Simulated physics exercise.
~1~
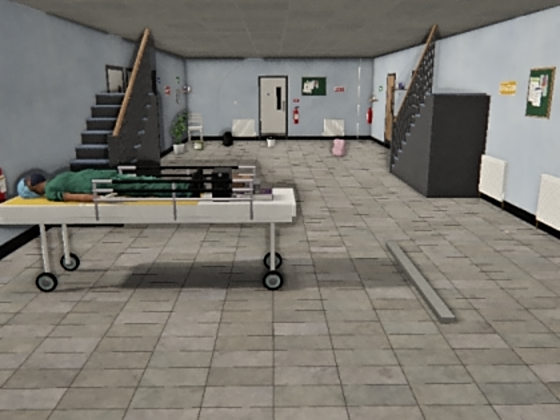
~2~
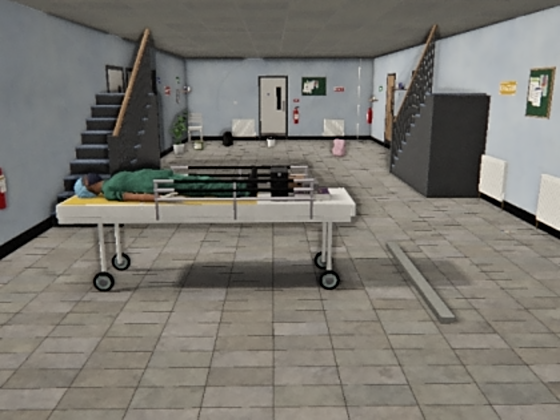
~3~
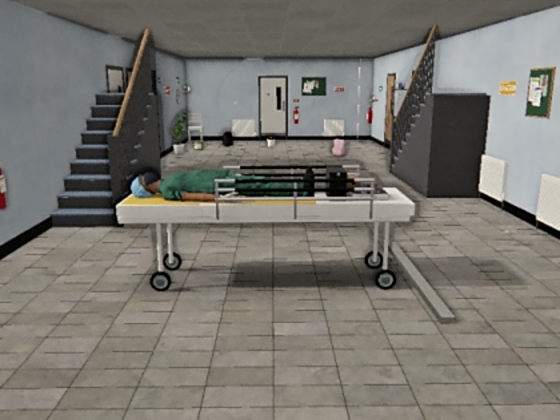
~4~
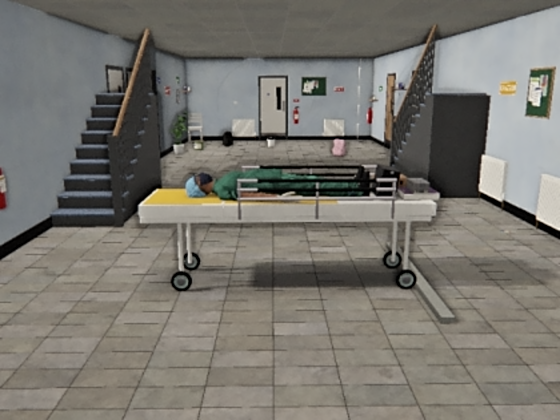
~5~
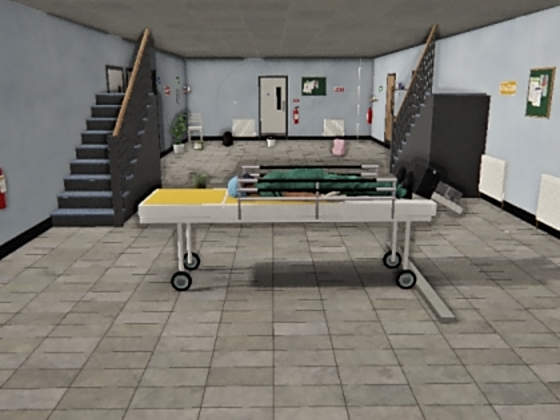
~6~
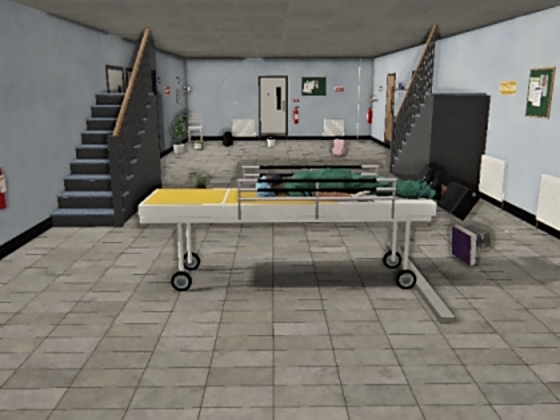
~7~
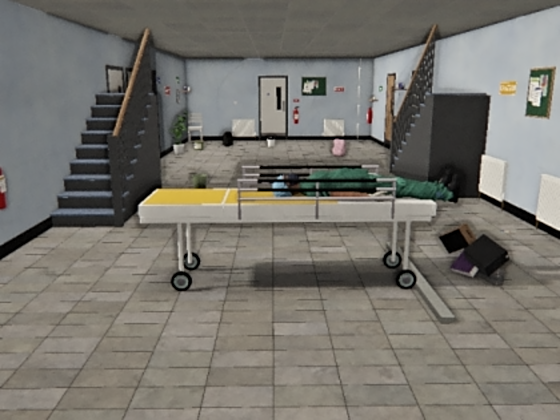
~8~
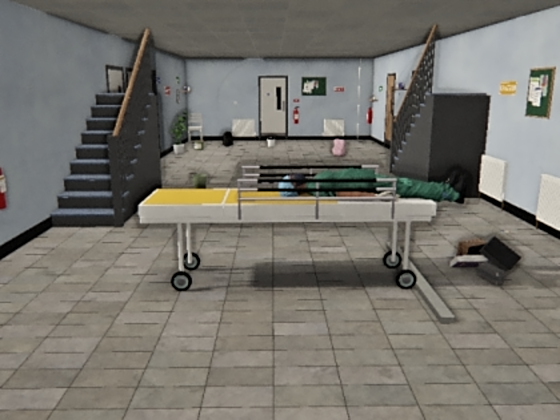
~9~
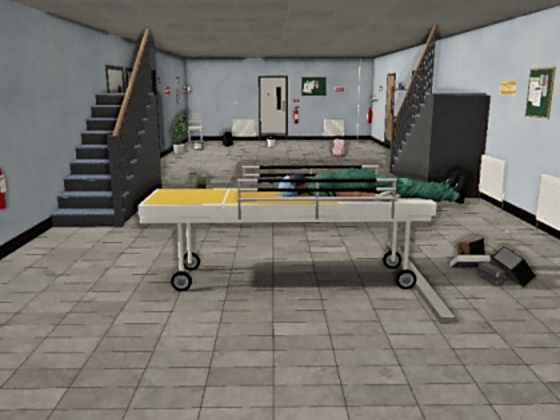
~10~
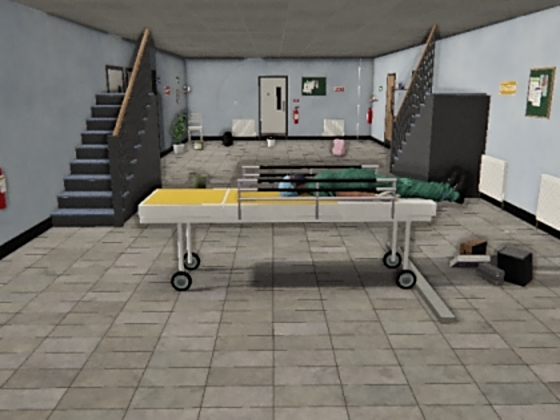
In a stairwell passage, a ward trolley rolls right and stops at a sill, its body sliding on as loose items tumble off.
